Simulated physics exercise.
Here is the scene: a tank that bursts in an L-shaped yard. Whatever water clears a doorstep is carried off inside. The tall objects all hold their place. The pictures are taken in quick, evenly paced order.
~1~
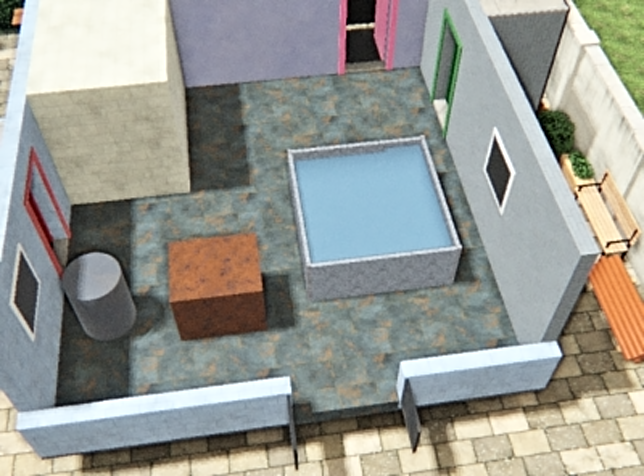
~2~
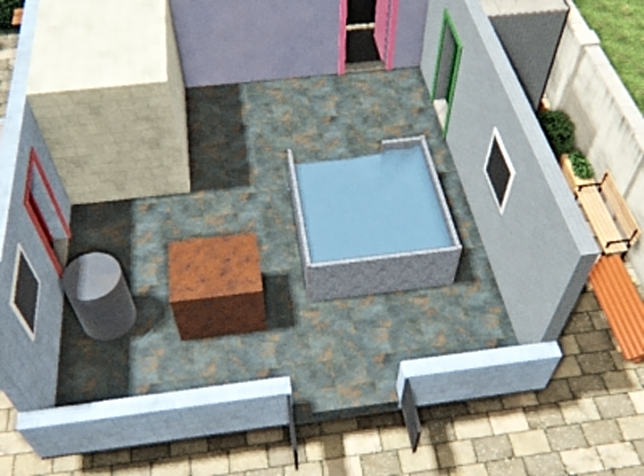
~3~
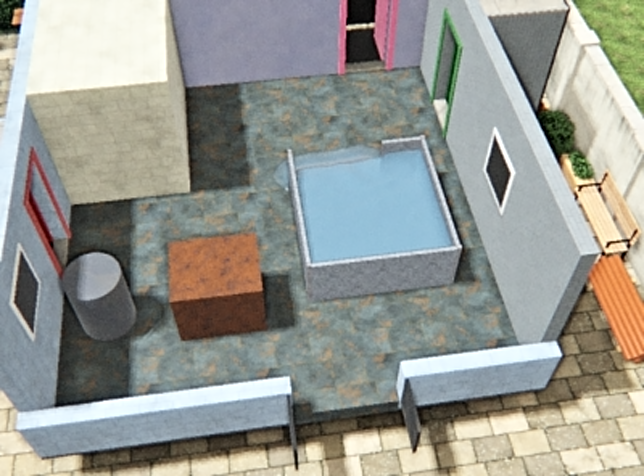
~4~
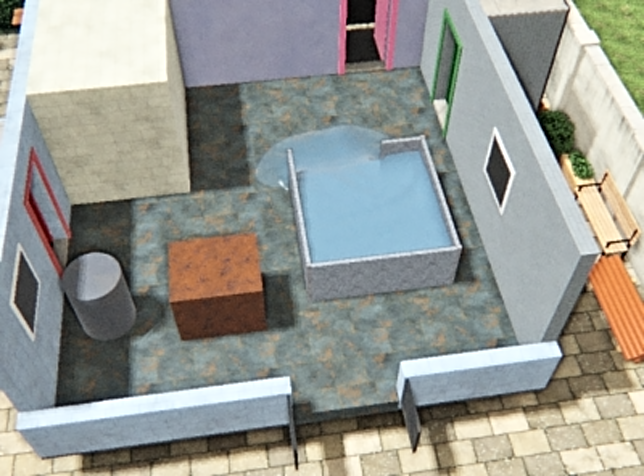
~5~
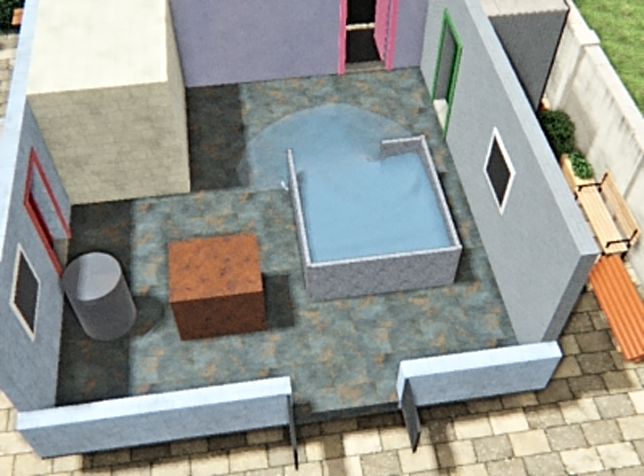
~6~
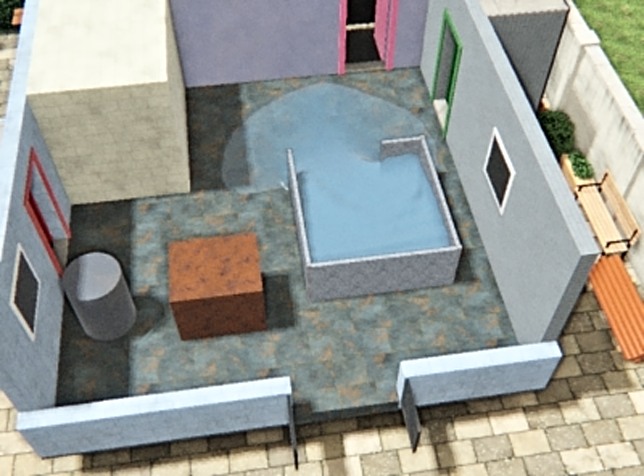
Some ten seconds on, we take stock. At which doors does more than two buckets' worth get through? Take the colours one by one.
My prediction: The red door is going to be over the line, the green door is going to be over the line, the pink door is going to be over the line.
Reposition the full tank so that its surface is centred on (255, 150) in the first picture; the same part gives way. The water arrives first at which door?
I'd go with the one in pink.
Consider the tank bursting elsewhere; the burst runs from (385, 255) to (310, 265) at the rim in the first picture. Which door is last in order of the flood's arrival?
The pink door, I reckon.
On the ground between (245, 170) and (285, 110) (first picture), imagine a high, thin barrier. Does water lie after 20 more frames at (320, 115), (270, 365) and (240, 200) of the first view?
The first spot is swamped, the second untouched, the third swamped.
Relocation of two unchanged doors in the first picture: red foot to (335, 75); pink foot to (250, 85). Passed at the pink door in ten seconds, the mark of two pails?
Lab note: Pink door exceeds it.
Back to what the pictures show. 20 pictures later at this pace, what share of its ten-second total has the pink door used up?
Share by then: 50 in a hundred.
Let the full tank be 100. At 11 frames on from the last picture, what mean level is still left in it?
Around 46 percent.
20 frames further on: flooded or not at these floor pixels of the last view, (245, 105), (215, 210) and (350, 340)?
Point 1: Drenched; point 2: Drenched; point 3: Not wet.
A moment on, water covers 35 % of the floor; the red door not reached, the green door wet at the sill, nothing in, the pink door over two buckets in.
Next, water covers 35 % of the floor; the red door not reached, the green door wet at the sill, nothing in, the pink door far over two buckets in.
Then, water covers 45 % of the floor; the red door not reached, the green door under two buckets in, the pink door far over two buckets in.
Later, water covers 80 % of the floor; the red door wet at the sill, nothing in, the green door over two buckets in, the pink door far over two buckets in.
In the end, water covers 100 % of the floor; the red door over two buckets in, the green door over two buckets in, the pink door far over two buckets in.
